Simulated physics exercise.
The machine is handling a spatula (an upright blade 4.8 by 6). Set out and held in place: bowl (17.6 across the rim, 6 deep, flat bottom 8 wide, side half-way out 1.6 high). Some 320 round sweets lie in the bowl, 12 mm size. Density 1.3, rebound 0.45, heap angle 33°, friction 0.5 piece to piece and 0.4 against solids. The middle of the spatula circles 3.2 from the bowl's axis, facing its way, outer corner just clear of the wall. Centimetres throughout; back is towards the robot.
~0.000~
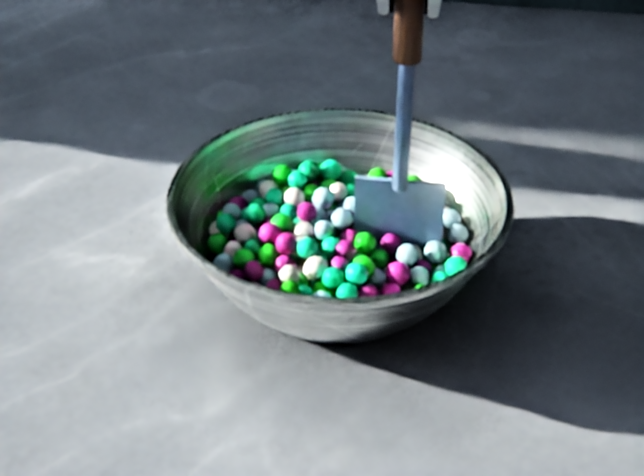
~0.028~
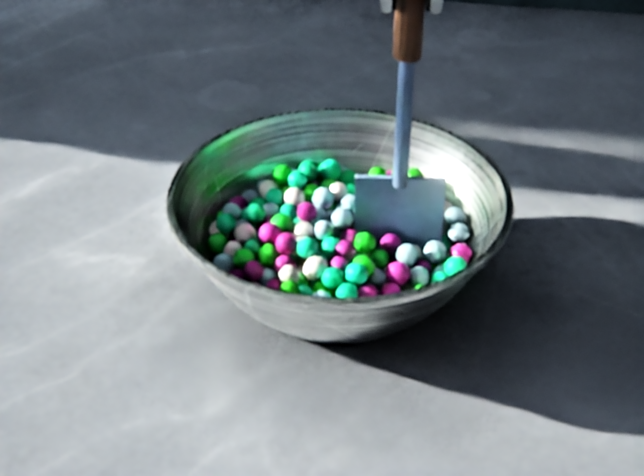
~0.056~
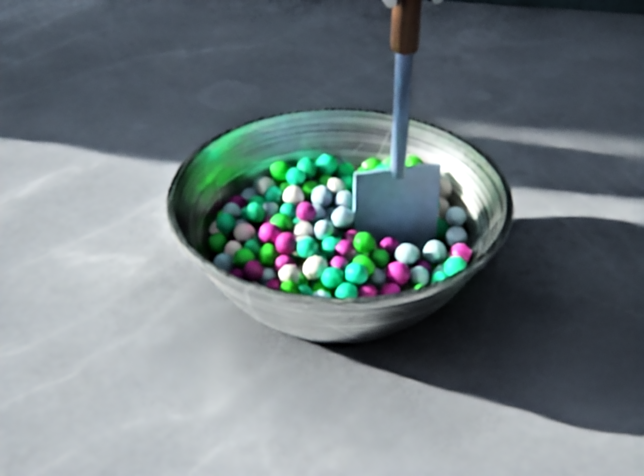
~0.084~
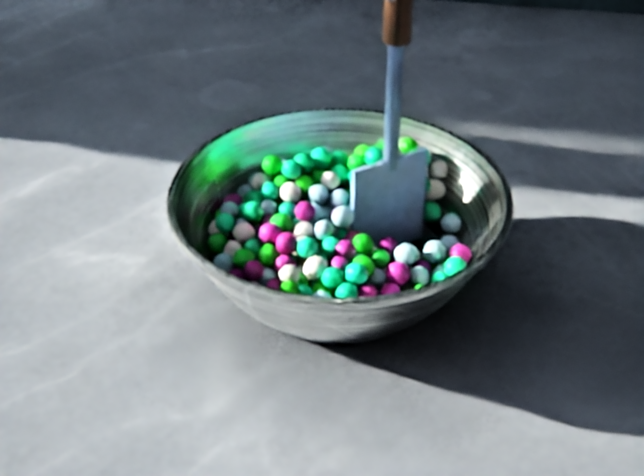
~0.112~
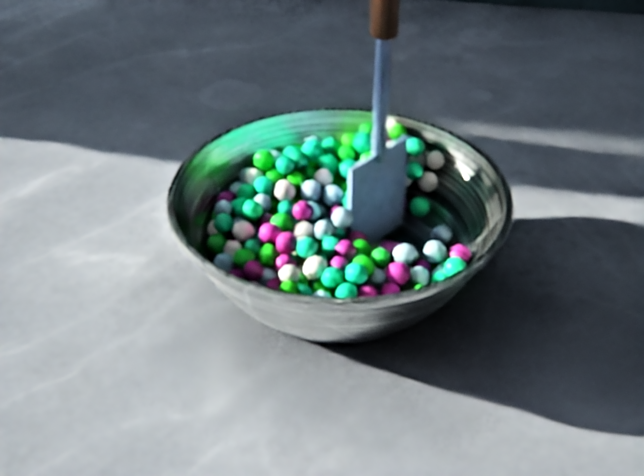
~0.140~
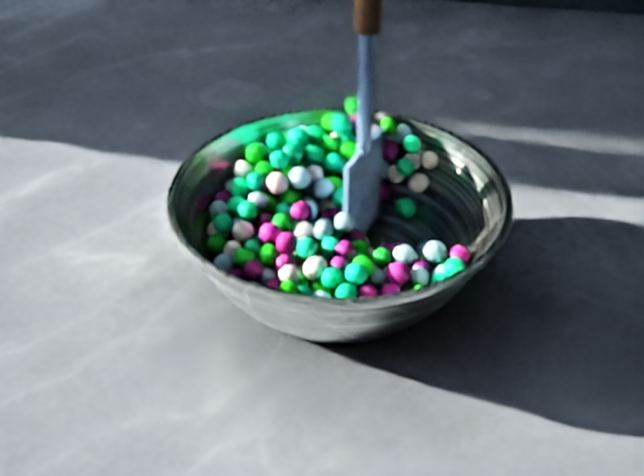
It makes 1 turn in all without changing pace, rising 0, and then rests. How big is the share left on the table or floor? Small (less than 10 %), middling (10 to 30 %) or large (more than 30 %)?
Share on the table or floor: Middling (10 to 30 %).
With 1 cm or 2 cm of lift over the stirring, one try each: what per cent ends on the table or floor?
About 15 and 10 per cent.
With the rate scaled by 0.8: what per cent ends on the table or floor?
Some 10 per cent.
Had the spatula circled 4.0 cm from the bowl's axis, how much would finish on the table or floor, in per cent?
In that case some 25 per cent.
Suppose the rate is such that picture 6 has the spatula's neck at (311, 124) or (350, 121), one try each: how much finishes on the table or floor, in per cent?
Some 45 and 25 per cent.
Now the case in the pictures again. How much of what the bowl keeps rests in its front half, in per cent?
Roughly 35 per cent.
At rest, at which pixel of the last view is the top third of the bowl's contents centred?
Near (408, 192).
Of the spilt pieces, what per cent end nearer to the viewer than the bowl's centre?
Some 70 per cent.
By 0.32 s, 183° round, highest piece 8 above the table; 306 in the bowl, 7 on the table or floor, 10 in flight or on the tool.
By 0.50 s, 293° round, highest piece 9 above the table; 282 in the bowl, 32 on the table or floor, 9 in flight or on the tool.
By 0.79 s, 0° round, highest piece 7 above the table; 266 in the bowl, 57 on the table or floor.
By 1.49 s, 0° round, highest piece 6 above the table; 266 in the bowl, 57 on the table or floor.
Final count, 266 in the bowl, 57 on the table or floor. That is 18 % on the table or floor.
